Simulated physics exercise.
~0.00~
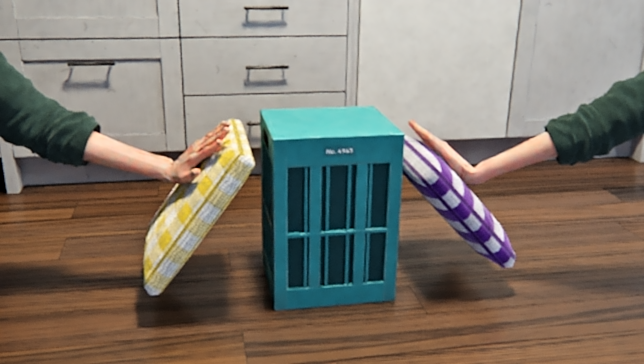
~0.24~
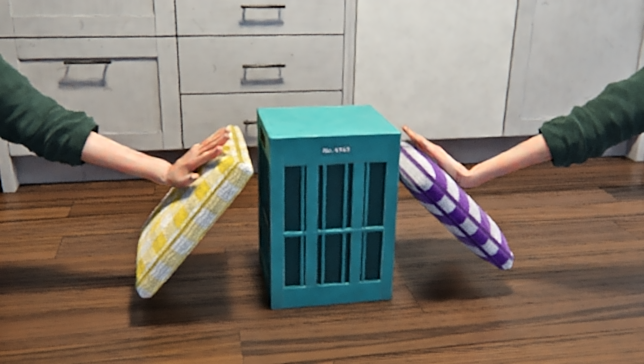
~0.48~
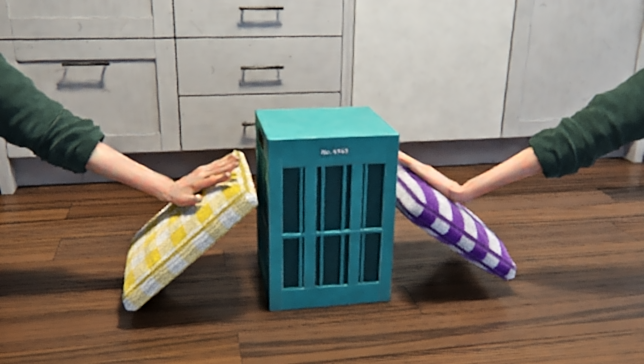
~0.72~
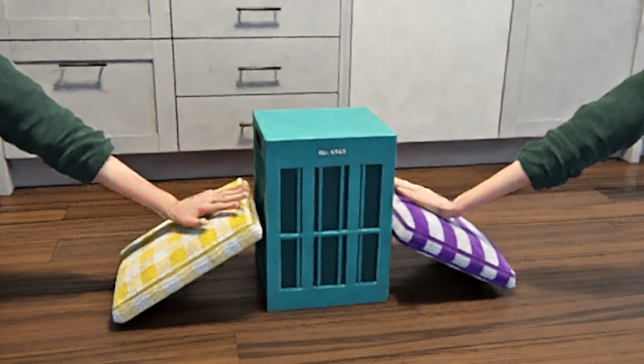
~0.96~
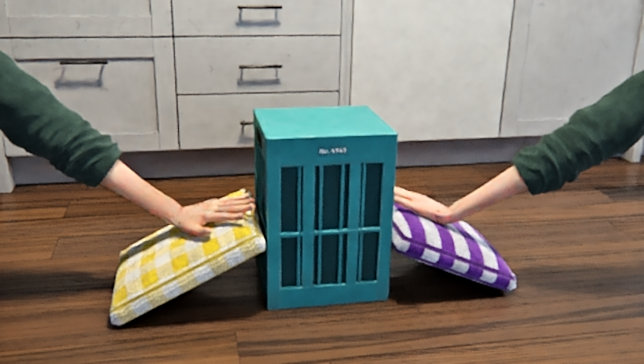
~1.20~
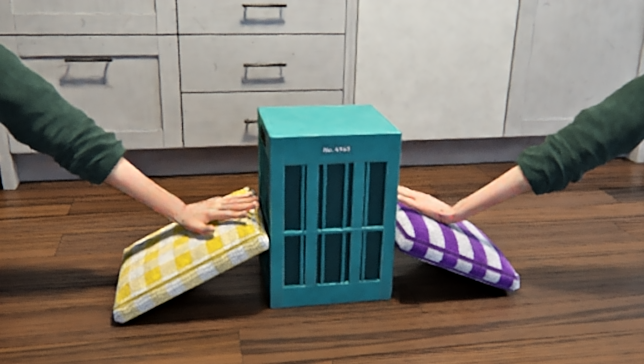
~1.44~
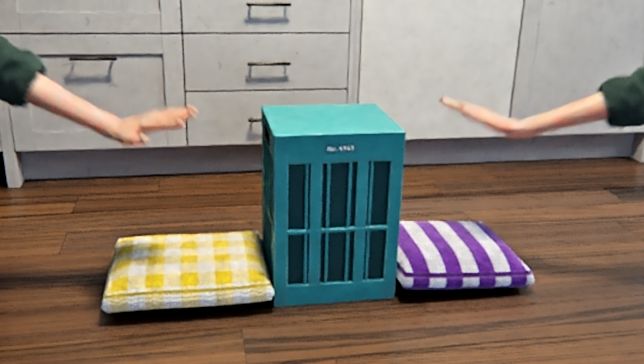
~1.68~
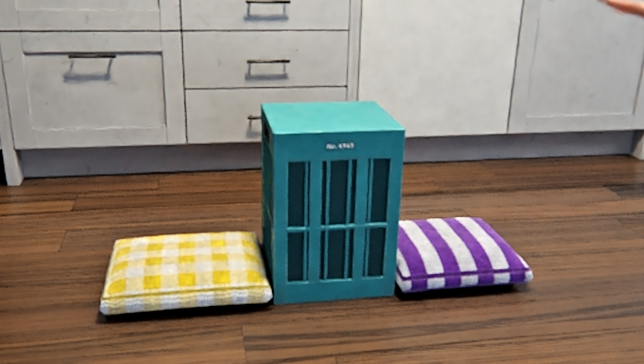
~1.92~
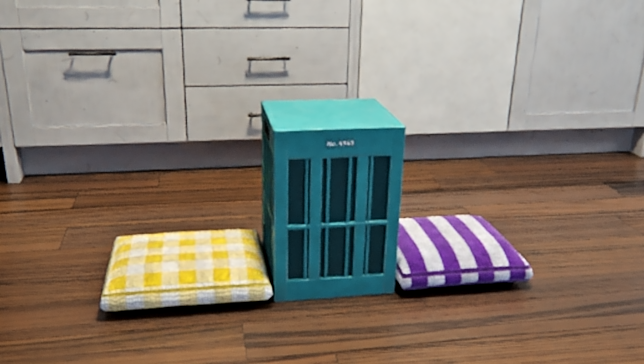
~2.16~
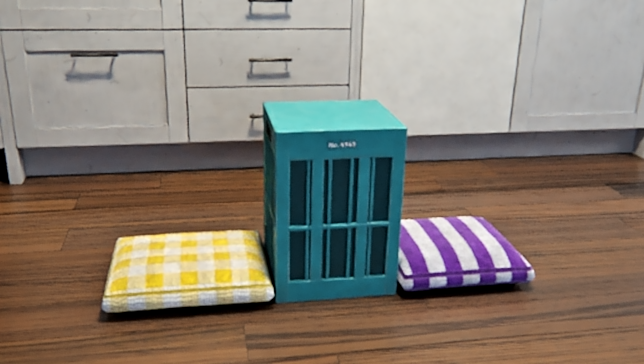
Two hands lowering yellow and purple cushions against a turquoise crate, then letting go, both cushions ending flat on the floor.
